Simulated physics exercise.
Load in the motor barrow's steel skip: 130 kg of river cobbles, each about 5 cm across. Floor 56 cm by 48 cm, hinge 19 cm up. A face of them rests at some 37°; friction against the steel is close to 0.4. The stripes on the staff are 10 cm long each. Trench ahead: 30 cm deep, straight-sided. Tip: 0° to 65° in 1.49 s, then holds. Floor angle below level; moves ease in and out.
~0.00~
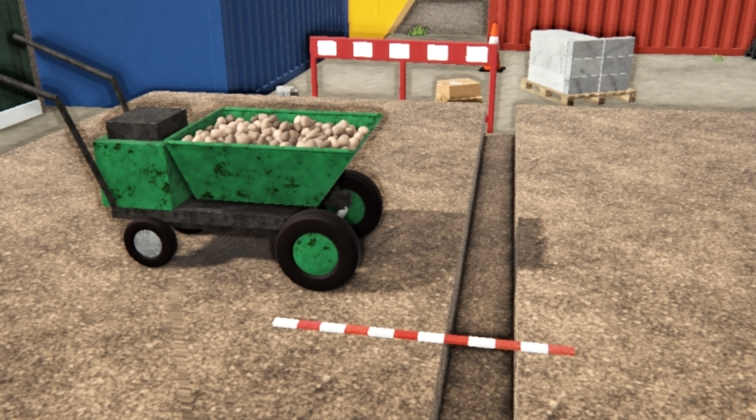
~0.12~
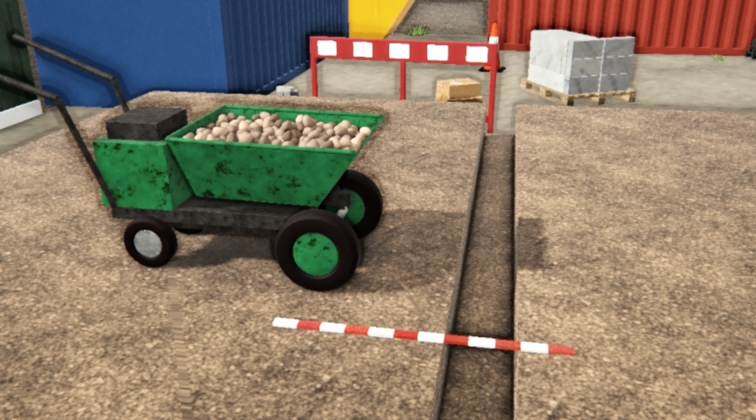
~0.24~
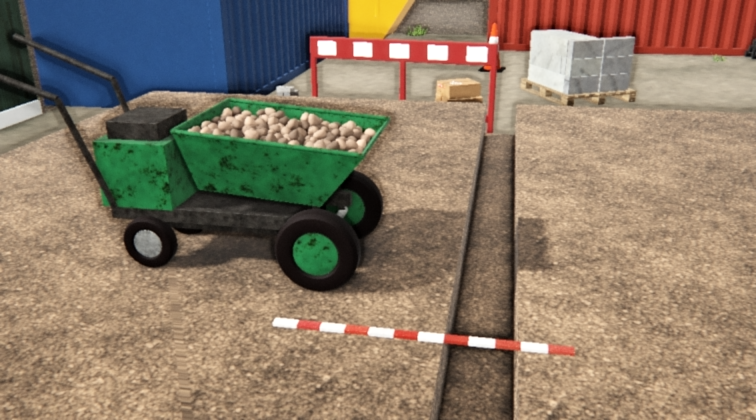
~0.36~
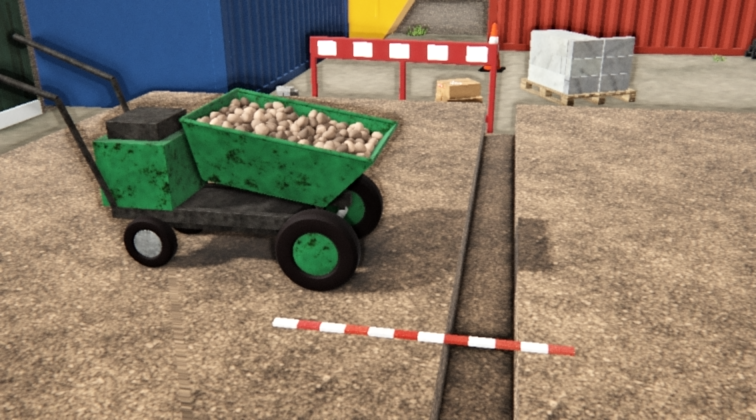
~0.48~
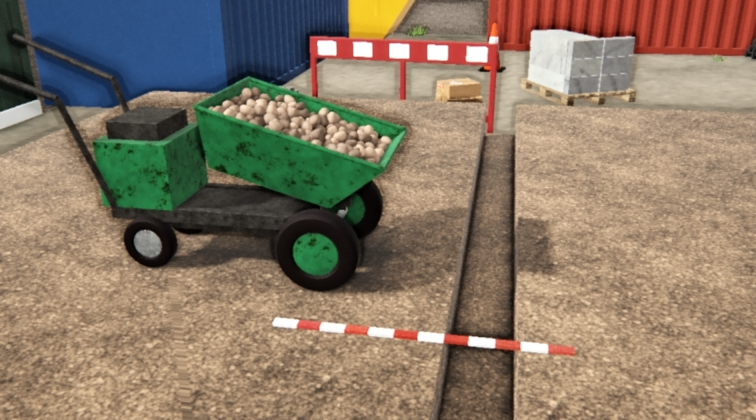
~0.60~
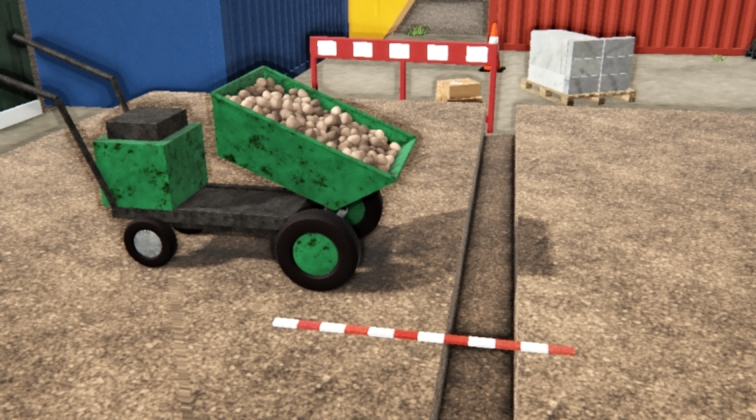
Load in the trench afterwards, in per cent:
84 %.
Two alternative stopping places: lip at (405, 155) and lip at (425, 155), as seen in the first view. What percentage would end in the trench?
55 and 40 %.
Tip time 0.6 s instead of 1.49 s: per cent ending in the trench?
It would come to roughly 70 per cent.
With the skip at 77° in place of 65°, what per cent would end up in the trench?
In that case around 95 percent.
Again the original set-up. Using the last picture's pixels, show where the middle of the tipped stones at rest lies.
About (482, 308).
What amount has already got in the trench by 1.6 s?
30 per cent, give or take.
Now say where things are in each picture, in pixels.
In the first frame, the skip is at 0°, its lip at (355, 152); the top of the load is at (278, 126).
The second frame shows lip at (357, 153), floor tilted 1°, highest stones at (262, 124); the stones move at 0.2 m/s on average.
The third frame shows lip at (364, 156), floor tilted 5°, highest stones at (261, 119); the stones move at 0.3 m/s on average.
In the fourth frame, the skip is at 10°, its lip at (373, 162); the top of the load is at (243, 110); the stones move at 0.4 m/s on average.
The fifth frame shows lip at (384, 170), floor tilted 16°, highest stones at (246, 100); the stones move at 0.5 m/s on average.
The sixth frame shows lip at (396, 180), floor tilted 23°, highest stones at (259, 90); the stones move at 0.5 m/s on average.
After 1.1 s the floor is at 55°; 100 % in the skip; the foremost stones are at (435, 208).
After 1.6 s the floor is at 65°; 68 % in the skip, 3 % short of the trench, 29 % in the trench; the foremost stones are at (514, 298).
After 1.9 s the floor is at 65°; 40 % in the skip, 2 % short of the trench, 57 % in the trench, 1 % past the trench; the foremost stones are at (559, 286).
After 3.9 s the floor is at 65°; 11 % in the skip, 5 % short of the trench, 84 % in the trench, 1 % past the trench; the foremost stones are at (577, 278).
